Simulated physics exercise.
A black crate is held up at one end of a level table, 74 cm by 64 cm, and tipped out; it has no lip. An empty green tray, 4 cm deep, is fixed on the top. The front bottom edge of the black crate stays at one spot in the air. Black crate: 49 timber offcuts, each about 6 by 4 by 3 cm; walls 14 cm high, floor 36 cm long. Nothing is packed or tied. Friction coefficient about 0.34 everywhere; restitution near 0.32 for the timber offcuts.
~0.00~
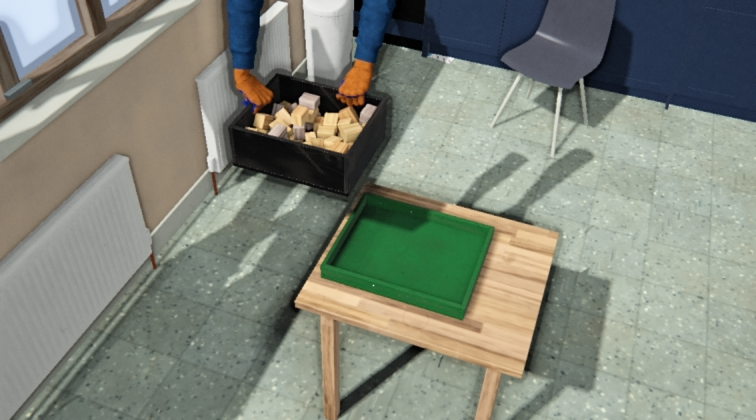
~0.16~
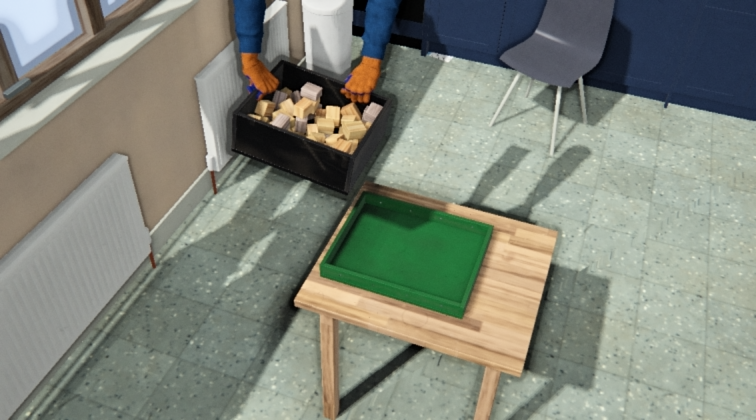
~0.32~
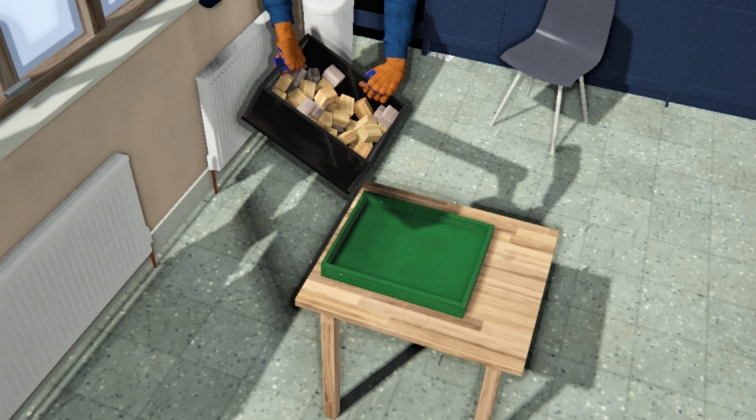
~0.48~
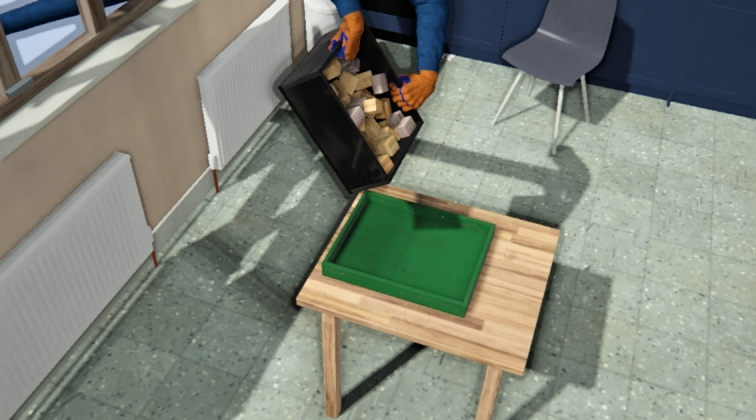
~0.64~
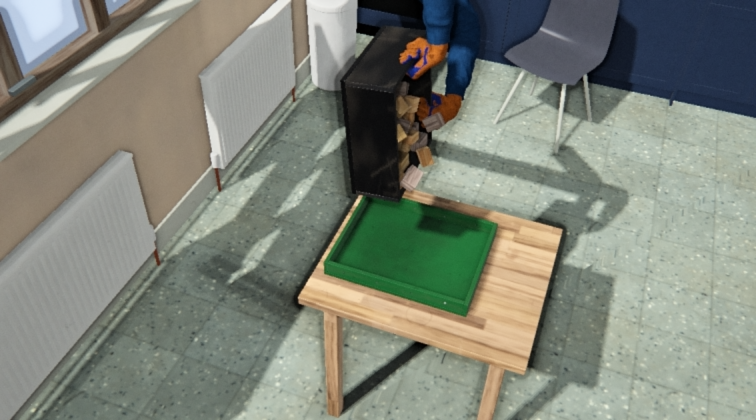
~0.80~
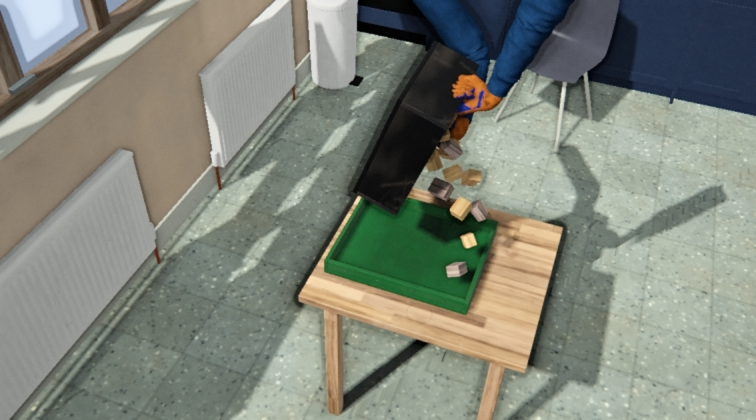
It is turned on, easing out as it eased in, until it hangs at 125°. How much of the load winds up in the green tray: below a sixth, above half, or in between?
Ending in the green tray: Upwards of half of them.
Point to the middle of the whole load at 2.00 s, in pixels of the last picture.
At about (461, 258).
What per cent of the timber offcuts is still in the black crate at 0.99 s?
About 30 per cent.
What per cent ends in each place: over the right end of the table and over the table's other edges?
About 10 and 0 per cent.
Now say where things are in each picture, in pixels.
In the first frame (each is followed by its nearest rim corner in this view), black crate, (345, 155); green tray, (461, 306); 0° from level; none out.
The second frame shows black crate, (351, 156); 8° from level.
The third frame shows black crate, (369, 163); 29° from level.
The fourth frame shows black crate, (388, 179); 56° from level.
The fifth frame shows black crate, (400, 198); 85° from level; 3 out, the lowest offcut at (425, 157).
The sixth frame shows black crate, (398, 212); green tray, (465, 301); 109° from level; 9 out, the lowest offcut at (457, 269).
After 0.99 s, tilt 124°; 15 still in the black crate, 6 in the green tray, 8 on the table top outside the tray and 20 in the air.
After 1.23 s, tilt 125°; 28 in the green tray, 16 on the table top outside the tray, 1 over the right end of the table and 4 in the air.
After 1.57 s, tilt 125°; 35 in the green tray, 9 on the table top outside the tray and 5 over the right end of the table.
Final count (at 2.00 s), 34 in the green tray, 9 on the table top outside the tray and 6 over the right end of the table. Asked share, 34 of 49, 69 per cent.
